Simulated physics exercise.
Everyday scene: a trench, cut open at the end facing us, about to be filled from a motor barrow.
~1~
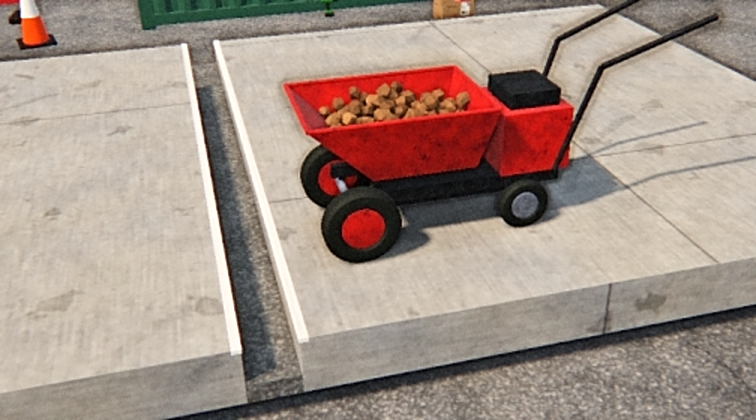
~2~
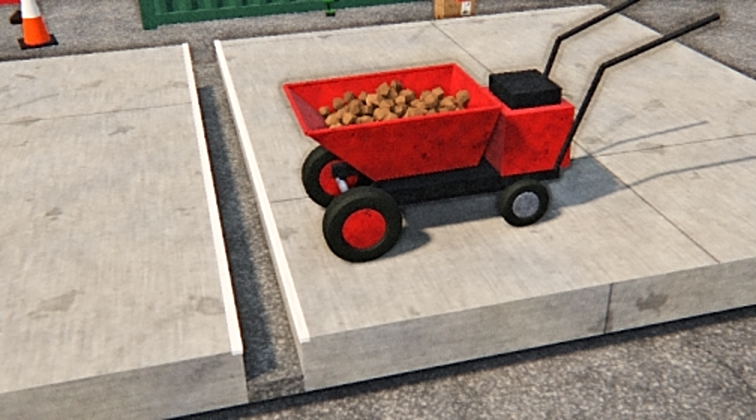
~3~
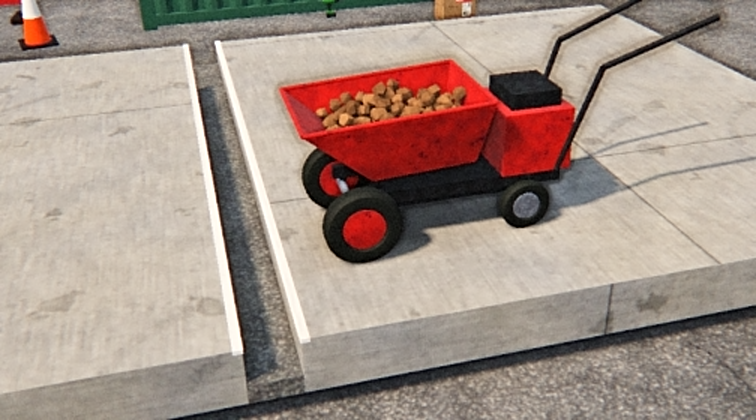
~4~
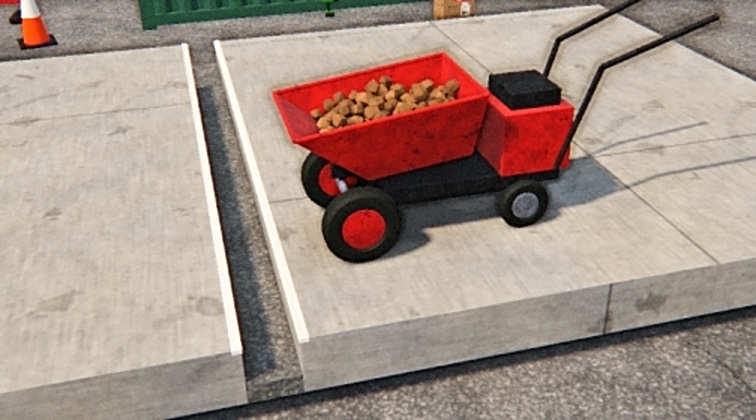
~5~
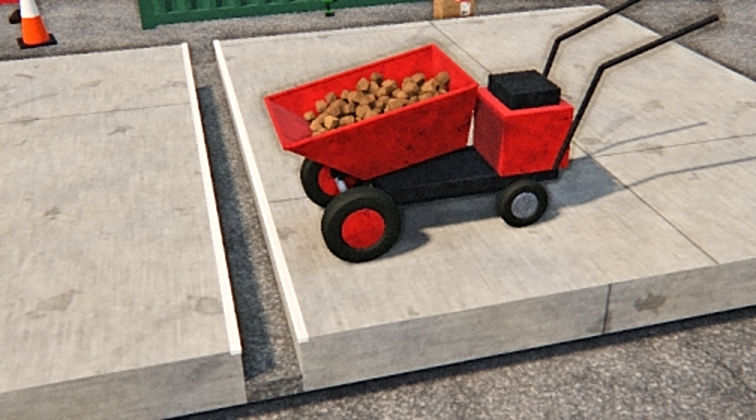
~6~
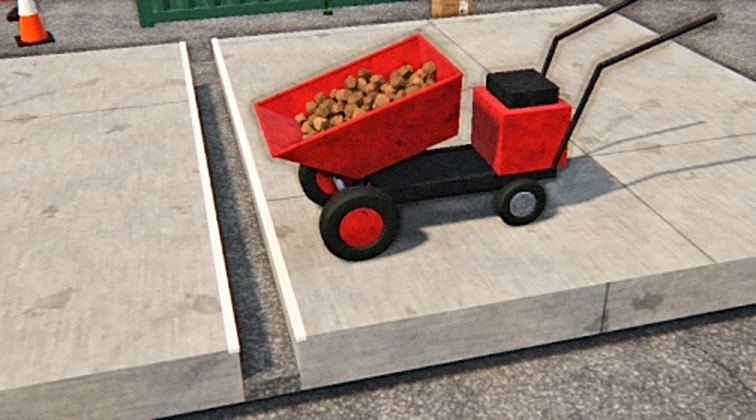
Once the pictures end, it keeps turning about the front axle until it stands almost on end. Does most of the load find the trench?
The trench takes in the minor portion of the load.
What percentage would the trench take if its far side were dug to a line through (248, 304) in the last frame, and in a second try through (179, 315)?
I'd expect close to 0 in a hundred and then close to 90 in a hundred.
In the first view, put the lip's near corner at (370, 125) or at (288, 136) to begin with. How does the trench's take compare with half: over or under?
The first try ends with the greater portion between the edges, the second with the lesser portion.
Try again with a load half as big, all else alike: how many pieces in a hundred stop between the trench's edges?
I'd reckon close to 40 in every hundred.
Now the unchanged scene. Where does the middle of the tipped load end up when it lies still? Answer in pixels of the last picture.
About (185, 250).
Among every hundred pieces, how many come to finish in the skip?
Something like 20 in every hundred.
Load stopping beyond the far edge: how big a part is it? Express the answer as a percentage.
Call it some 60 percent of the pieces.
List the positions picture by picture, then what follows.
Lip of the skip near (308, 133), level; top of the load near (399, 113), clay clods; first edge of the trench near (292, 298); far edge near (229, 309), the trench under half as wide as the skip, and about as deep as wide, in the first frame.
Lip of the skip near (307, 134), level; top of the load near (398, 112), in the second frame.
Lip of the skip near (303, 137), tipped barely; top of the load near (410, 111), in the third frame.
Lip of the skip near (295, 142), tipped a little; top of the load near (412, 102), in the fourth frame.
Lip of the skip near (285, 148), tipped a little; top of the load near (421, 97), in the fifth frame.
Lip of the skip near (274, 156), tipped clearly; top of the load near (409, 90); first edge of the trench near (290, 297); far edge near (227, 307), in the sixth frame.
Shortly afterwards, skip tipped steeply; the whole lot in the skip.
Next, skip tipped right over; near two thirds in the skip; a little in or heaped over the trench; near a quarter beyond it; only a few falling.
Some moments later, skip tipped right over; near a quarter in the skip; near a quarter in or heaped over the trench; near two thirds beyond it.
In the end, skip tipped right over; near a quarter in the skip; near a quarter in or heaped over the trench; near two thirds beyond it.
